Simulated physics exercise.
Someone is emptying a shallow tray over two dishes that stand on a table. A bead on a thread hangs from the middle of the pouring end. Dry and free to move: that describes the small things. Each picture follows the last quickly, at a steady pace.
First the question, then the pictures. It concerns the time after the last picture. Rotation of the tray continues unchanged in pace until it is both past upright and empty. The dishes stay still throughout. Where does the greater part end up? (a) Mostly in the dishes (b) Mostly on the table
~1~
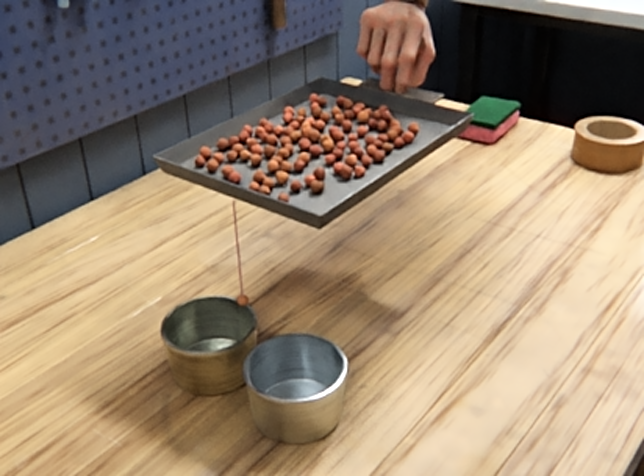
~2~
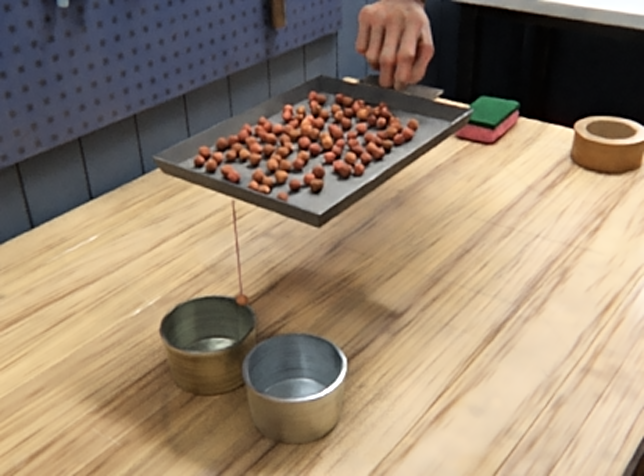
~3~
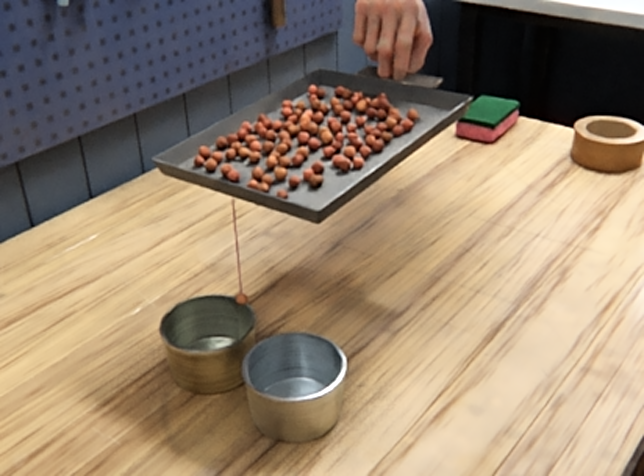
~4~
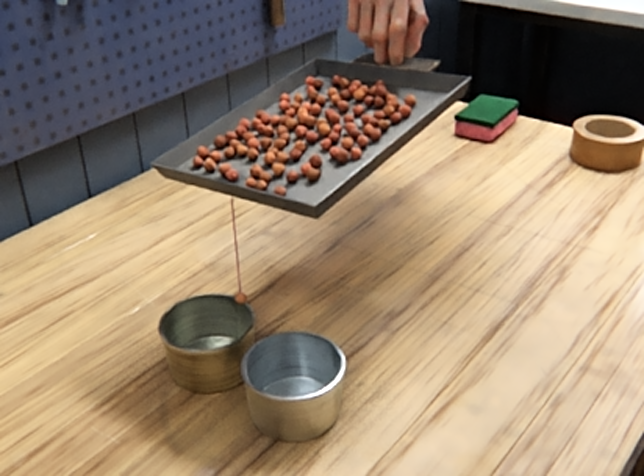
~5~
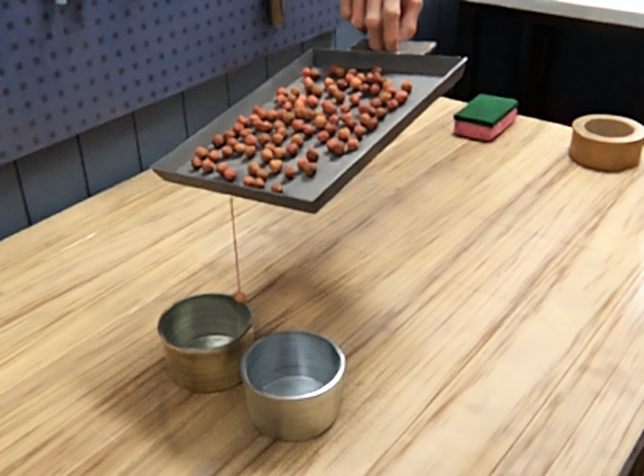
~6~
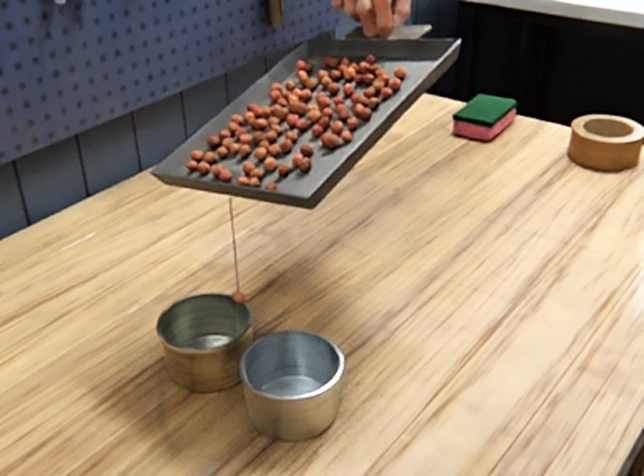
b.
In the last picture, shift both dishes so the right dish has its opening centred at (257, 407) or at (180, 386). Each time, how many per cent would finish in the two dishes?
Roughly 0 per cent, then roughly 0 per cent.
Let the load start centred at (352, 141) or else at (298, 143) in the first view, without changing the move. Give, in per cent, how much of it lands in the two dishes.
You'd see roughly 10 per cent first and roughly 10 per cent second.
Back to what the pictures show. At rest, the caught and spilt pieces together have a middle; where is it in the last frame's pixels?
Around (145, 327).
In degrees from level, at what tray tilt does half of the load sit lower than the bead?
Somewhere near 95 degrees, I'd say.
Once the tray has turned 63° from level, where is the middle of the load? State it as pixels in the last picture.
Near (213, 137).
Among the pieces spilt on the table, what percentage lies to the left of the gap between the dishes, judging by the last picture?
About 100 percent of the spill.
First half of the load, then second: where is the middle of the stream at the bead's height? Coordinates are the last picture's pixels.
First close to (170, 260), next close to (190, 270).
Soon after the last picture, tray tipped steeply; nearly all on the tray; a stray few outside both; a stray few in the air.
A little later, tray tipped past a quarter turn; a small part on the tray; a small part in the left dish; most outside both; a small part in the air.
Later still, tray tipped past a quarter turn; a small part in the left dish; most outside both.
At rest, tray tipped past a quarter turn; none in the right dish; a small part in the left dish; most outside both.
